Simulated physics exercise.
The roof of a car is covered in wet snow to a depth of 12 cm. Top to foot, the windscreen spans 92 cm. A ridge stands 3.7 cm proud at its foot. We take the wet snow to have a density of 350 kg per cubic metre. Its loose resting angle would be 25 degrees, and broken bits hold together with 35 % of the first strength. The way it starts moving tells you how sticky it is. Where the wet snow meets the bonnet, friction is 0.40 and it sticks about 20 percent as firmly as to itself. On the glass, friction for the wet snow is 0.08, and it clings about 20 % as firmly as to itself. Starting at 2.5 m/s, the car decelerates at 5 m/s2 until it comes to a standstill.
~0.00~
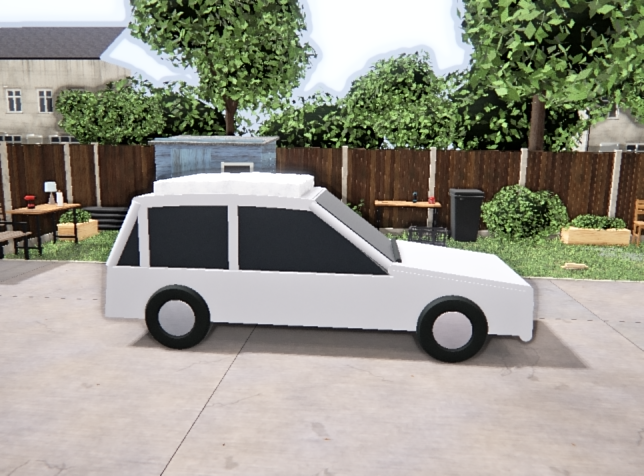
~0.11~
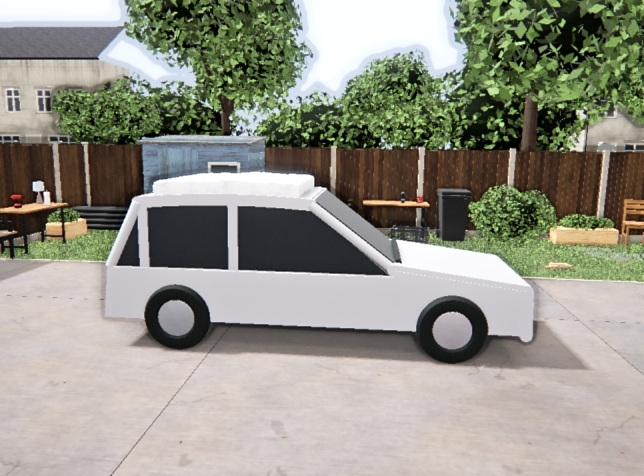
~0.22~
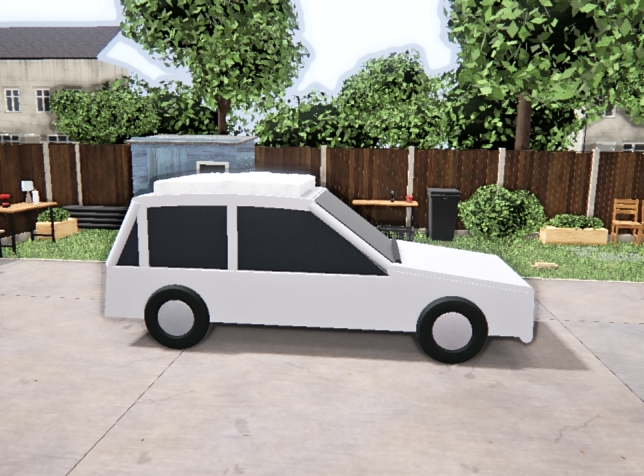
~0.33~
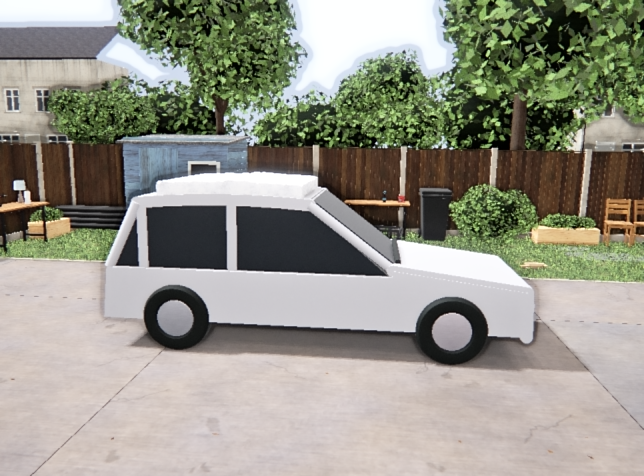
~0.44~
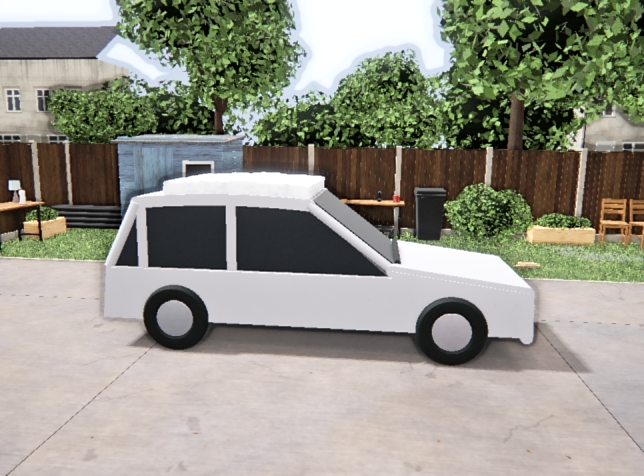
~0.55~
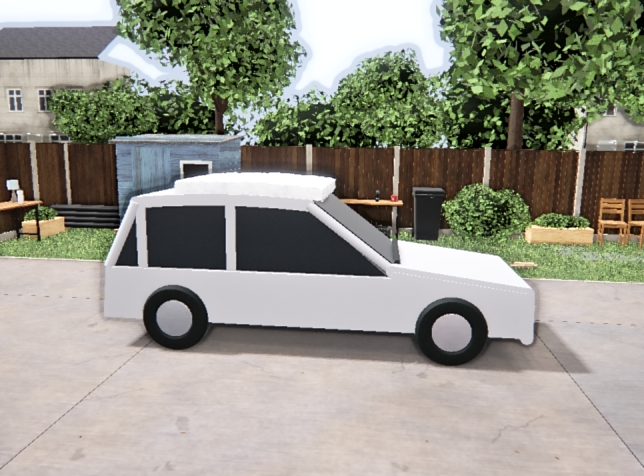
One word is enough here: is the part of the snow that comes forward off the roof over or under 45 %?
Over.
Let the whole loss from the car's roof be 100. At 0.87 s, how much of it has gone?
50 per cent.
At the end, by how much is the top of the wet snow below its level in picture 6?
The gap comes to about 0 centimetres.
By 0.87 s, 62 % of the snow is on the roof, 38 % on the glass, none on the bonnet and none has gone off the nose.
By 1.25 s, 35 % of the snow is on the roof, 37 % on the glass, 28 % on the bonnet and none has gone off the nose.
By 1.62 s, 23 % of the snow is on the roof, 28 % on the glass, 49 % on the bonnet and 1 % has gone off the nose.
By 2.00 s, 21 % of the snow is on the roof, 19 % on the glass, 59 % on the bonnet and 1 % has gone off the nose.
By 2.80 s, at the end, 21 % of the snow is on the roof, 17 % on the glass, 60 % on the bonnet and 2 % has gone off the nose.
